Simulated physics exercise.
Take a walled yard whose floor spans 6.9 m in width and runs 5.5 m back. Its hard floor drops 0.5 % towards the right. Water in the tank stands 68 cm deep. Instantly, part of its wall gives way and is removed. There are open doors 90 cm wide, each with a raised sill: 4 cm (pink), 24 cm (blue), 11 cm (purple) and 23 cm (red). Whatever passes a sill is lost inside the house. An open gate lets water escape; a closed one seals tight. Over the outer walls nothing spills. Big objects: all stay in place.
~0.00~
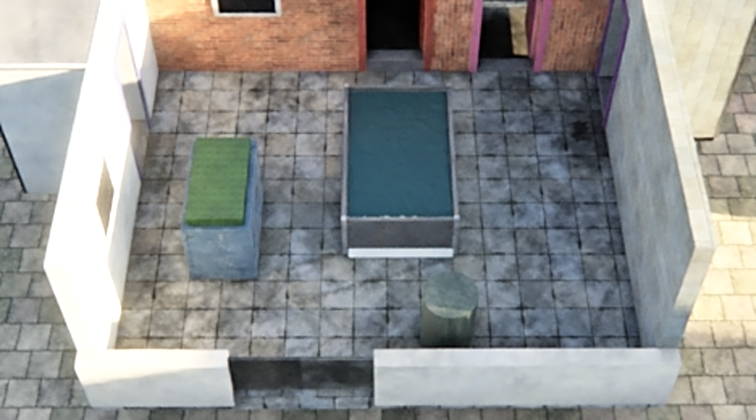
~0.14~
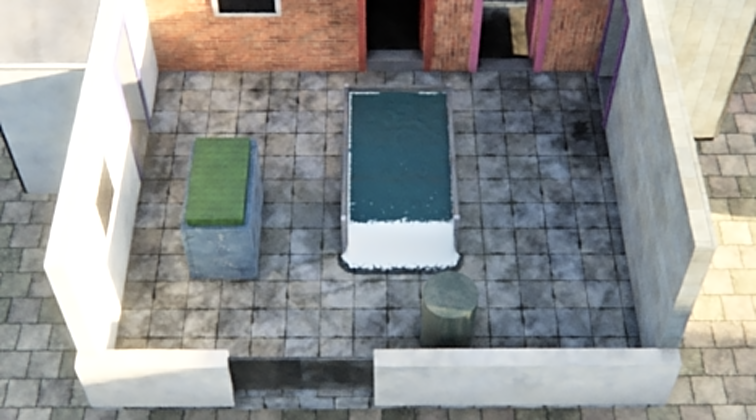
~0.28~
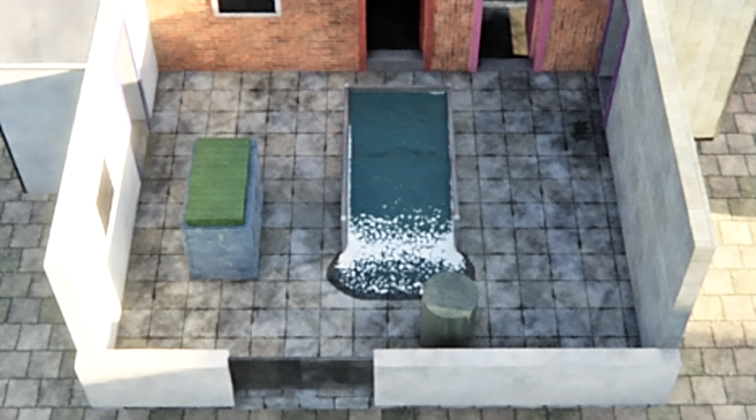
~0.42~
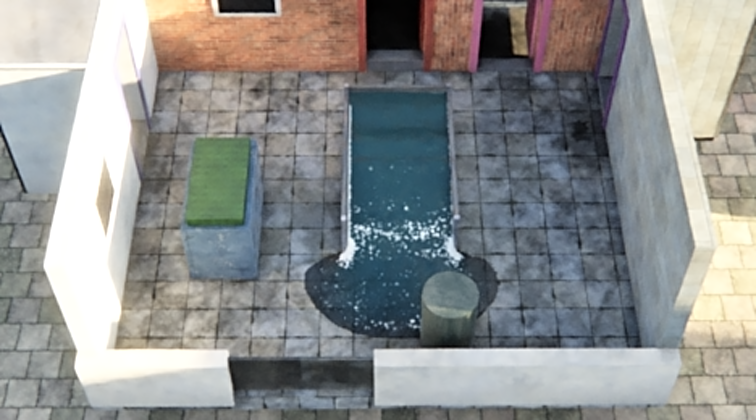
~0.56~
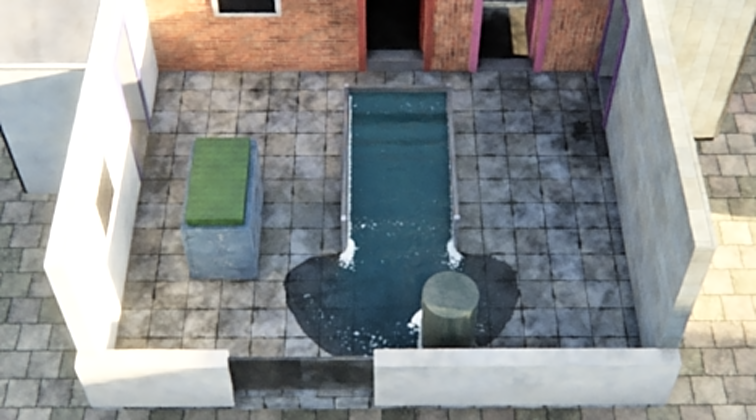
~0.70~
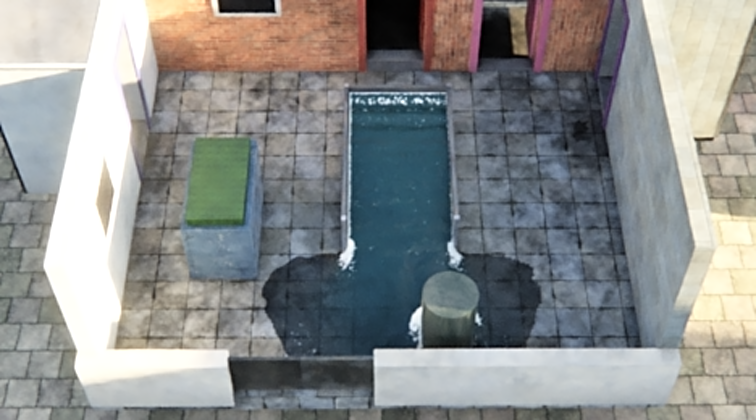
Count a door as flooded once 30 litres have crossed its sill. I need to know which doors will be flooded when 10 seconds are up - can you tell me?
In the end pink door: The inflow ends up higher than the cap, blue door: The inflow ends up lower than the cap, purple door: The inflow ends up lower than the cap, red door: The inflow ends up lower than the cap.
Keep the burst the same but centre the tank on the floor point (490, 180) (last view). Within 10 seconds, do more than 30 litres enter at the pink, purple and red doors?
Pink goes beyond, purple goes beyond, red stays inside, judged against that limit.
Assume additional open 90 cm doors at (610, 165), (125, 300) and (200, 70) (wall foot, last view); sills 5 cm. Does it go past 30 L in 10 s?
Less, more, more.
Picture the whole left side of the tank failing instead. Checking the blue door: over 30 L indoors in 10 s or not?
Compared with the limit, blue is more.
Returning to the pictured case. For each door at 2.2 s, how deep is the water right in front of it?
In centimetres - pink: 0, blue: 0, purple: 0, red: 0.
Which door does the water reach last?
The red door.
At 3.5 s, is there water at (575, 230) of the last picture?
By then the spot is drenched.
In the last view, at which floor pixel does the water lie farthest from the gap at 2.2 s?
I'd put it close to (110, 379).
After 1.4 s water covers 25 % of the floor and is deepest (43 cm) near (377, 379); pink door not reached, blue door not reached, purple door not reached, red door not reached.
After 2.2 s water covers 35 % of the floor and is deepest (38 cm) near (363, 379); pink door not reached, blue door not reached, purple door not reached, red door not reached.
After 3.5 s water covers 50 % of the floor and is deepest (28 cm) near (124, 379); pink door not reached, blue door 3 cm at the sill, 0 L in, purple door not reached, red door not reached.
After 6.0 s water covers 90 % of the floor and is deepest (20 cm) near (157, 85); pink door 9 cm at the sill, 28 L in, blue door 8 cm at the sill, 0 L in, purple door 7 cm at the sill, 0 L in, red door 6 cm at the sill, 0 L in.
After 10.0 s water covers 100 % of the floor and is deepest (14 cm) near (605, 146); pink door 9 cm at the sill, 104 L in, blue door 4 cm at the sill, 0 L in, purple door 13 cm at the sill, 1 L in, red door 12 cm at the sill, 0 L in.
